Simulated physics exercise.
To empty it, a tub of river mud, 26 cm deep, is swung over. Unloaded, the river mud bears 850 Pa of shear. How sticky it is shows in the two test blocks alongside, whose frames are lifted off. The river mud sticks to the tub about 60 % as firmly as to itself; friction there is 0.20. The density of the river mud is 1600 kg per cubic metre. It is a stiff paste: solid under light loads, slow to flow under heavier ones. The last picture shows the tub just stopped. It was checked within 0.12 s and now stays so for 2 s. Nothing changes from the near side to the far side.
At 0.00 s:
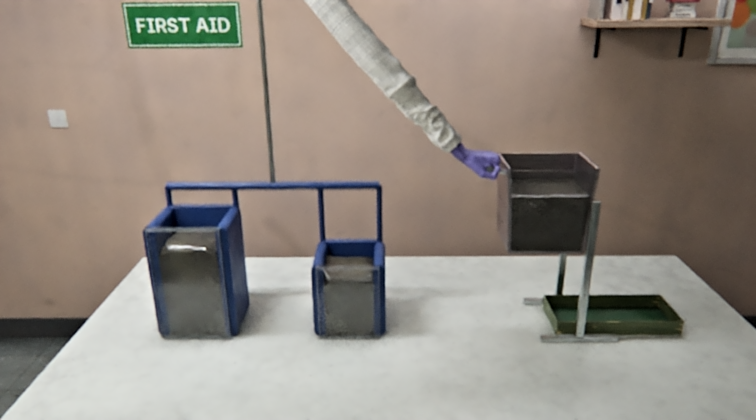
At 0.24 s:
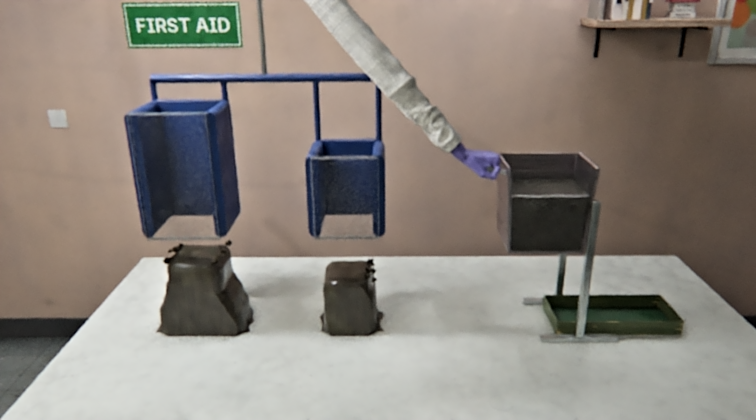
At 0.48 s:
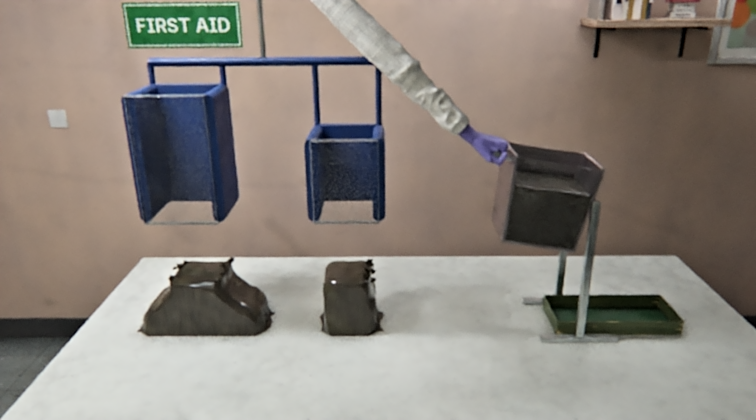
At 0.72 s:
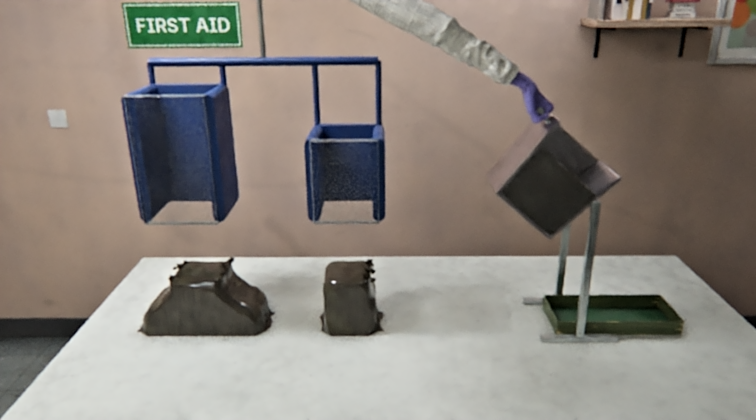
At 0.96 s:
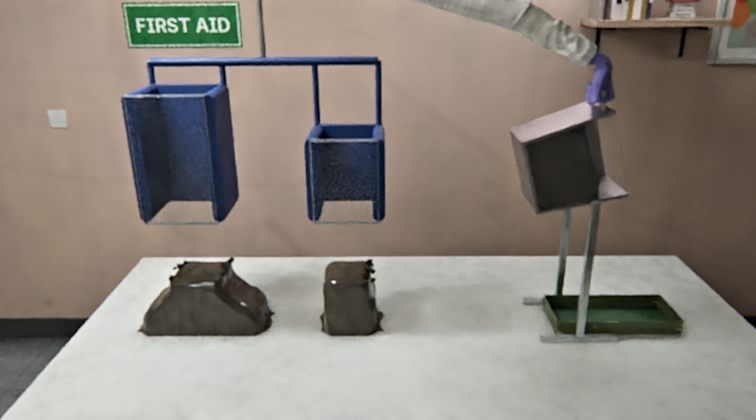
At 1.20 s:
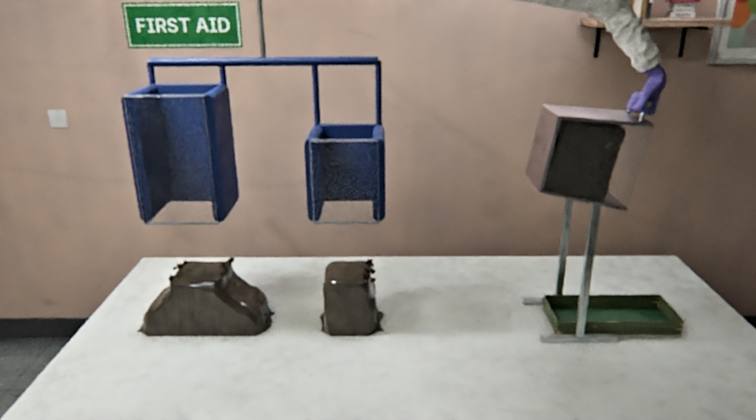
Blue casings lift off two dark mud blocks, the left slumps, and a gloved hand tilts a tub rightward.
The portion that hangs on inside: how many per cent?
About 52 %.
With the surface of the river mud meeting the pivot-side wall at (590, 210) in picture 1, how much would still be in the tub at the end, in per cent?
In that case some 70 per cent.
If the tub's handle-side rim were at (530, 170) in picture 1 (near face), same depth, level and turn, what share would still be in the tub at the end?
Then about 100 %.
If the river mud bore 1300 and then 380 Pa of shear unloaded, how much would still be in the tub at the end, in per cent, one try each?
In turn about 100 %, 30 %.
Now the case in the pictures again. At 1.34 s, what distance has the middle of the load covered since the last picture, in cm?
About 5 cm.
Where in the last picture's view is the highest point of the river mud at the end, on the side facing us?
Near (582, 166).
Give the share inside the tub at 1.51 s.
Some 80 per cent.
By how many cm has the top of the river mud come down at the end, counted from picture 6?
Some 13 cm.
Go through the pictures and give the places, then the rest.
Handle-side rim at (512, 170), tilt 0 degrees; top of the river mud at (584, 196); blocks stand 32 cm, 21 cm (left to right), in the first picture.
Handle-side rim at (512, 170), tilt 0 degrees; top of the river mud at (584, 196); blocks stand 26 cm, 20 cm (left to right), in the second picture.
Handle-side rim at (519, 158), tilt 9 degrees; top of the river mud at (521, 186); blocks stand 20 cm, 20 cm (left to right), in the third picture.
Handle-side rim at (560, 123), tilt 41 degrees; top of the river mud at (544, 150); blocks stand 20 cm, 20 cm (left to right), in the fourth picture.
Handle-side rim at (615, 114), tilt 74 degrees; top of the river mud at (581, 127); blocks stand 20 cm, 20 cm (left to right), in the fifth picture.
Handle-side rim at (652, 127), tilt 99 degrees; top of the river mud at (573, 123); blocks stand 20 cm, 20 cm (left to right), in the sixth picture.
After 1.34 s, the tub is at 99 degrees and holds 100 %.
After 1.51 s, the tub is at 99 degrees and holds 78 %.
After 1.68 s, the tub is at 99 degrees and holds 57 %.
After 1.85 s, the tub is at 99 degrees and holds 52 %.
After 3.20 s, at the end, the tub is at 99 degrees and holds 52 %.
